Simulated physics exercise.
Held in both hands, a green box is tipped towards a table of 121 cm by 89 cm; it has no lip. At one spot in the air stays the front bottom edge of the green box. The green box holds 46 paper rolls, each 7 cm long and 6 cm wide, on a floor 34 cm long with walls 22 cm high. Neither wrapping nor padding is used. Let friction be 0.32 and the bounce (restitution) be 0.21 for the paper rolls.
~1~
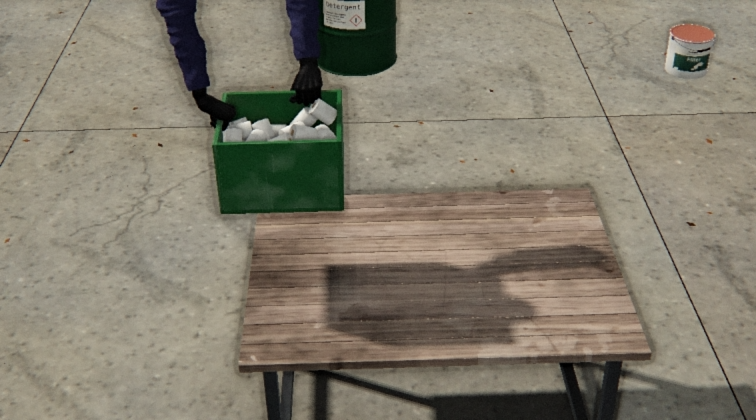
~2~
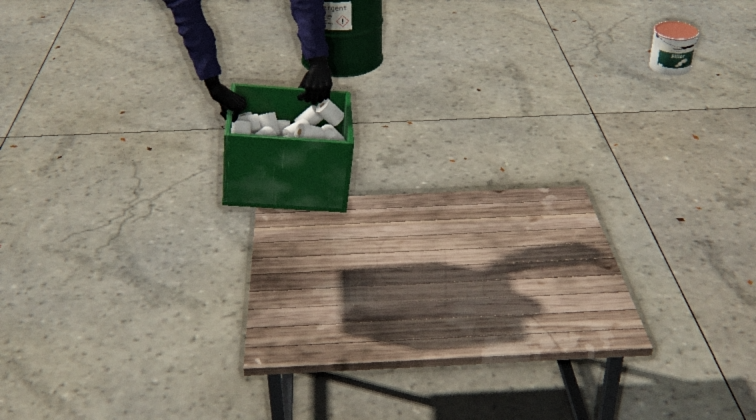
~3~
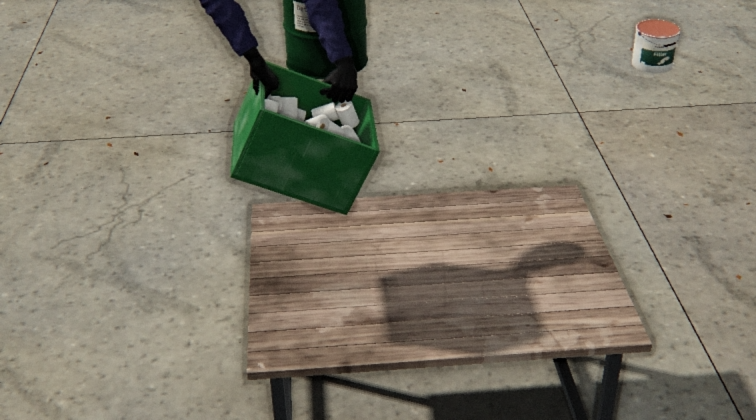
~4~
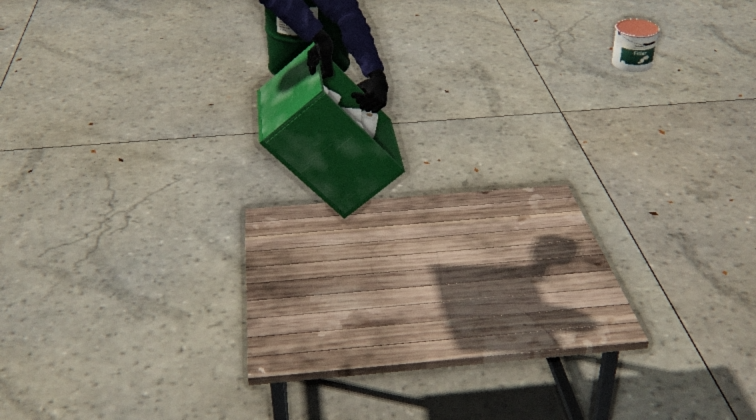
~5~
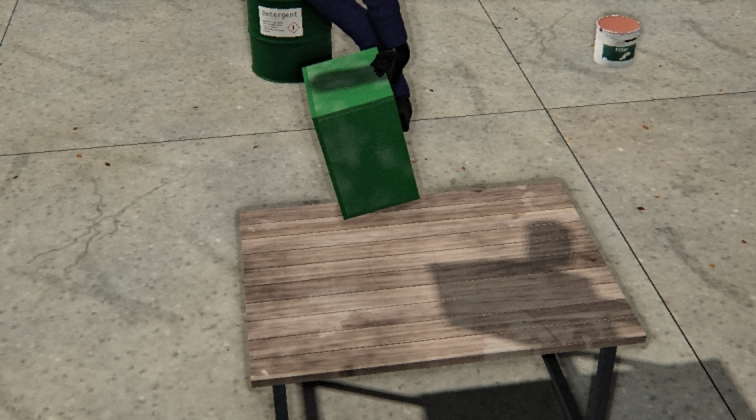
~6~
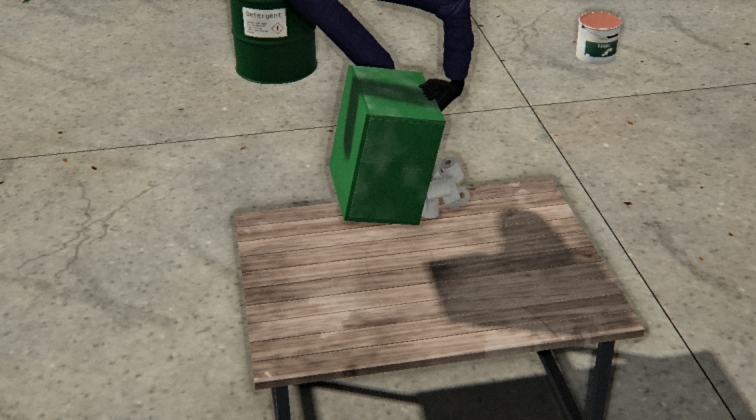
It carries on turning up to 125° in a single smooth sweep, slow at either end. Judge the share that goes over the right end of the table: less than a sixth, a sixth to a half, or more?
My guess is it reaches a sixth but not beyond half.
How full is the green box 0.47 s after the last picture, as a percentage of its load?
I'd say close to 5 in a hundred.
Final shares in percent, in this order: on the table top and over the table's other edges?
The shares come out near 60 and 15 in a hundred.
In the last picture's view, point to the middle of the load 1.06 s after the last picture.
Roughly at pixel (496, 260).
Then, 0.47 s after the last picture, tilt 125°; 3 still in the green box, 39 on the table top and 4 in the air.
Then, 1.06 s after the last picture, tilt 125°; 36 on the table top, 7 over the right end of the table and 3 over the table's other edges.
Then, 1.88 s after the last picture, tilt 125°; 31 on the table top, 9 over the right end of the table and 6 over the table's other edges.
Outcome (2.94 s after the last picture), 28 on the table top, 12 over the right end of the table and 6 over the table's other edges. Asked share, 12 of 46, 26 per cent.
